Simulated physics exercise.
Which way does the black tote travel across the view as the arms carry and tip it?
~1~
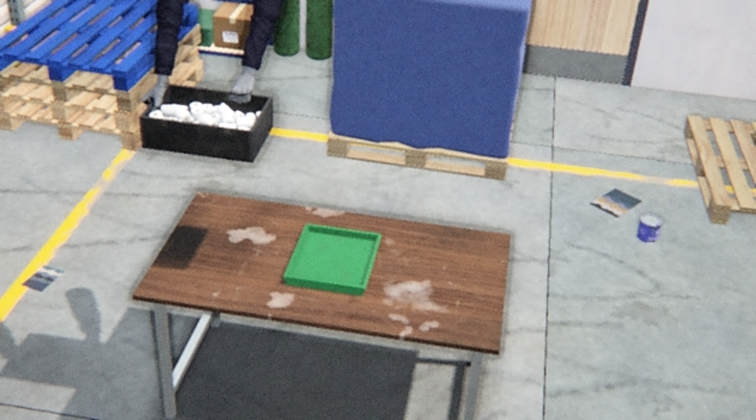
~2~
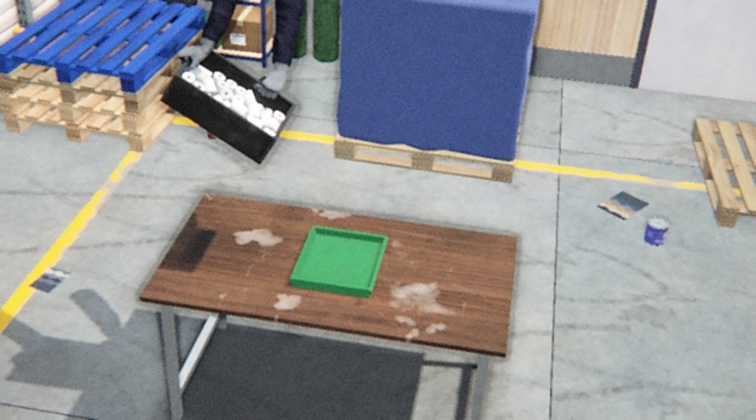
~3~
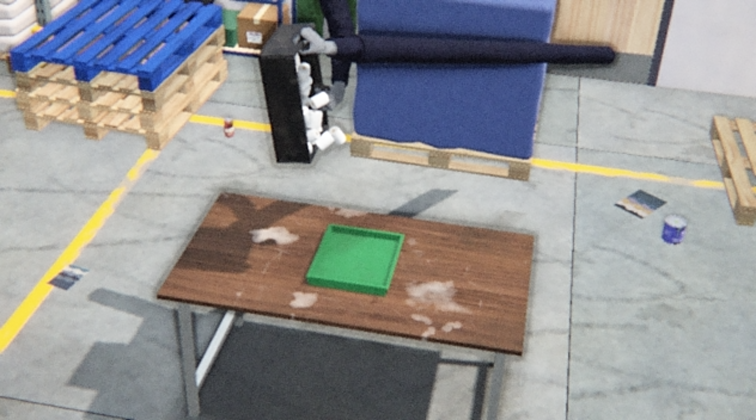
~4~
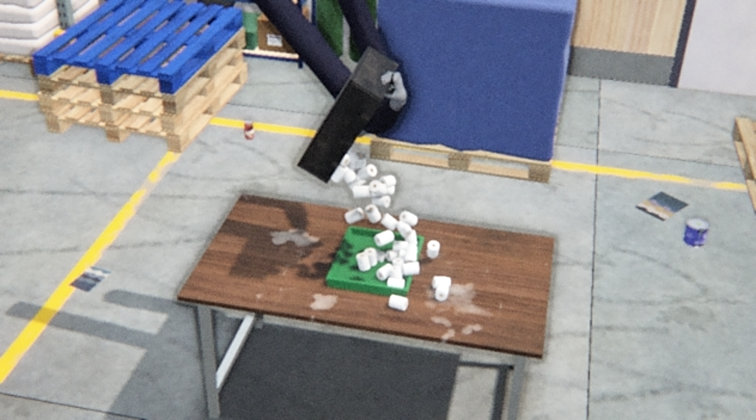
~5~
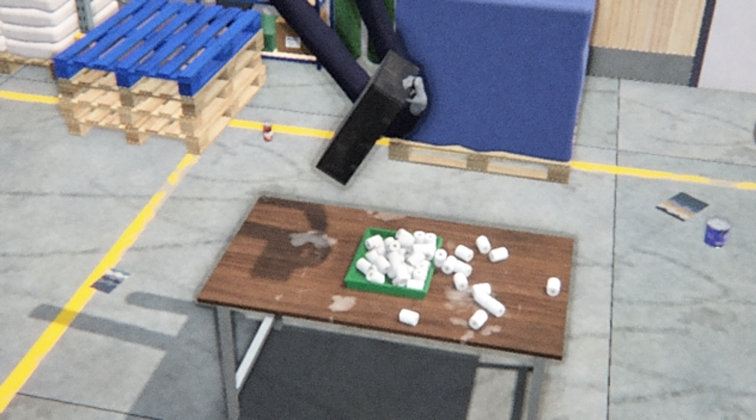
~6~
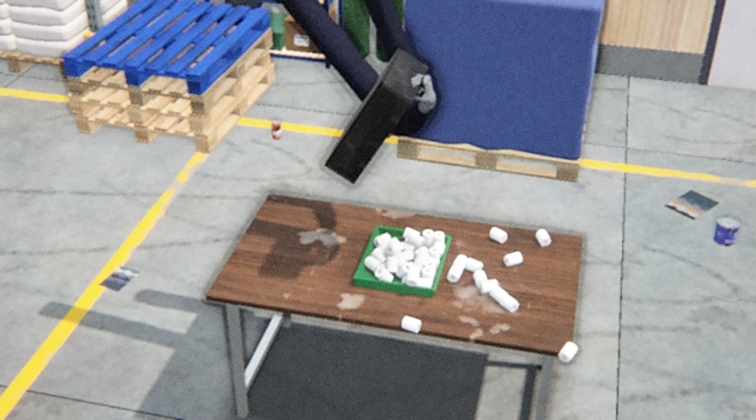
The black tote moves to the right, going from beside the blue pallets to a place in front of the large blue block.
